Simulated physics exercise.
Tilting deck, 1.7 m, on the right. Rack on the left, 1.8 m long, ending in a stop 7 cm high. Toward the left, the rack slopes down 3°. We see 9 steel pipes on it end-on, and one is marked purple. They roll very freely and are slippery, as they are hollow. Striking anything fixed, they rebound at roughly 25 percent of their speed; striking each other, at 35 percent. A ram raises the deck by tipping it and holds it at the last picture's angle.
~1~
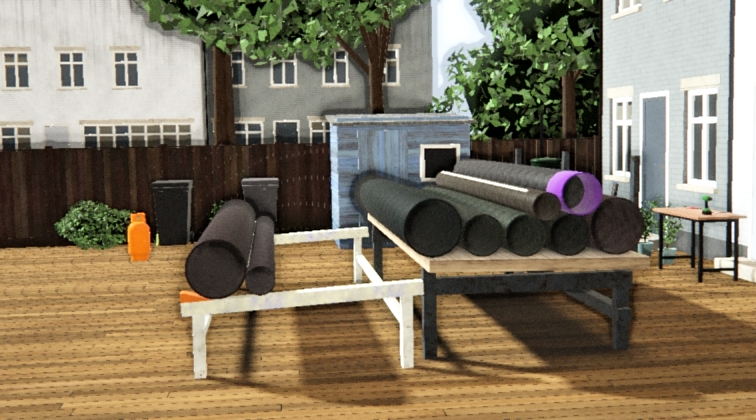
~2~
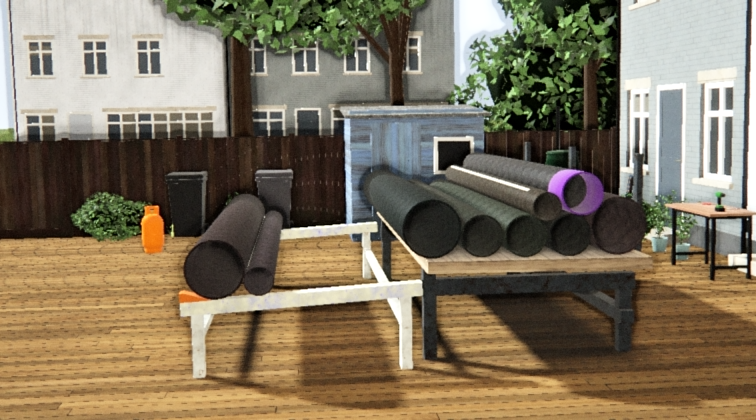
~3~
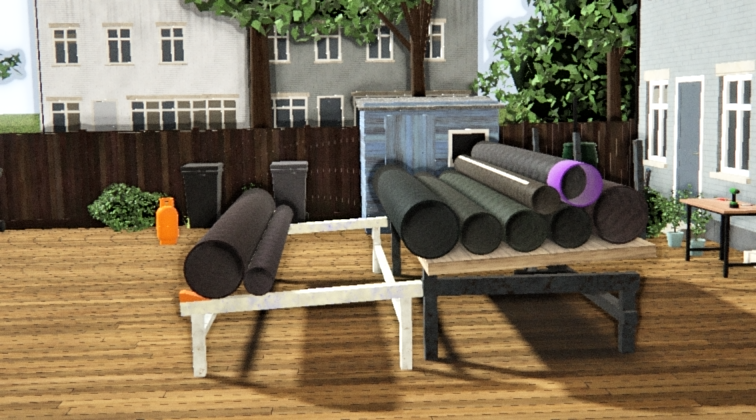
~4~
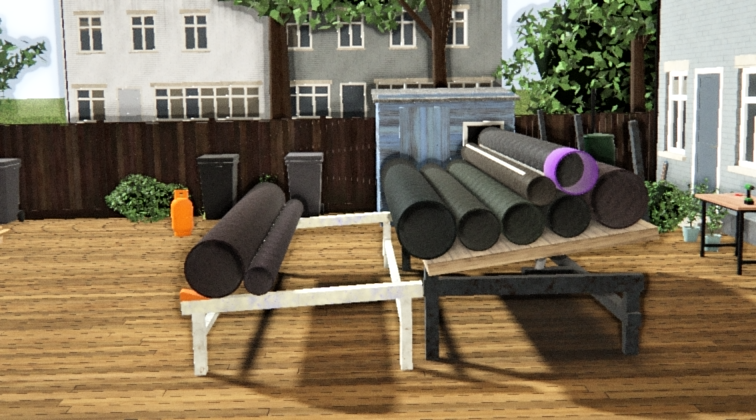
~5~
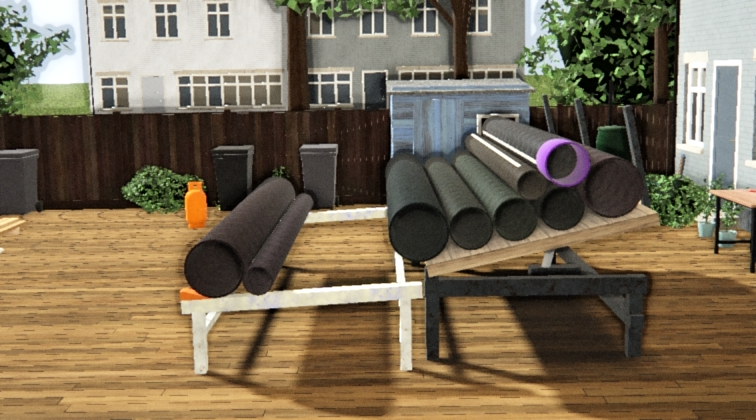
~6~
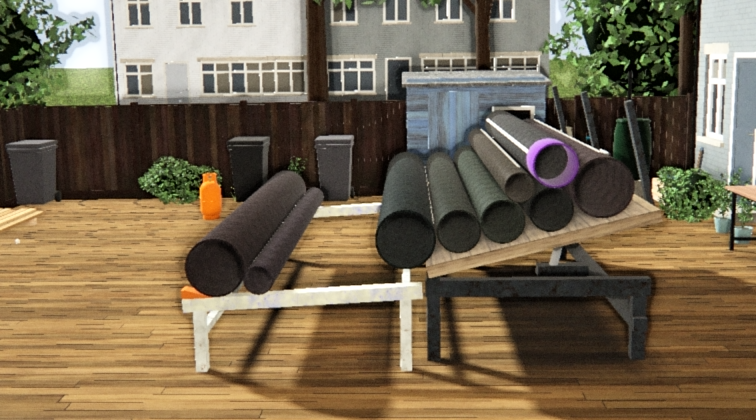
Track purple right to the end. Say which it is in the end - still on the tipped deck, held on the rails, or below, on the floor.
Held on the rails.
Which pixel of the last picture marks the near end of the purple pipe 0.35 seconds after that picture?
Around pixel (522, 174).
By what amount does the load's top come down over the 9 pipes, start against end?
Roughly 15 cm.
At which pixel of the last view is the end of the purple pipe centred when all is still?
Around (361, 230).
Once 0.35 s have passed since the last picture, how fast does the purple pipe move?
Its speed is roughly 0.9 m/s.
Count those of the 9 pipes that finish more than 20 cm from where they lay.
9.
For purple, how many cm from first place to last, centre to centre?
For purple, around 170.
Then, 0.4 s after the last picture, purple is up on others, 80 cm from the hinge, rolling left; 0 past the stop so far.
Then, 0.6 s after the last picture, purple is up on others, 60 cm from the hinge, rolling left; 0 past the stop so far.
Then, 1.0 s after the last picture, purple is up on others, 10 cm from the hinge, rolling left; 0 past the stop so far.
Then, 1.2 s after the last picture, purple is up on others, 160 cm from the rack's far end, rolling left; 0 past the stop so far.
At rest (4.9 s after the last picture), purple is up on others, 135 cm from the rack's far end; 1 past the stop so far.
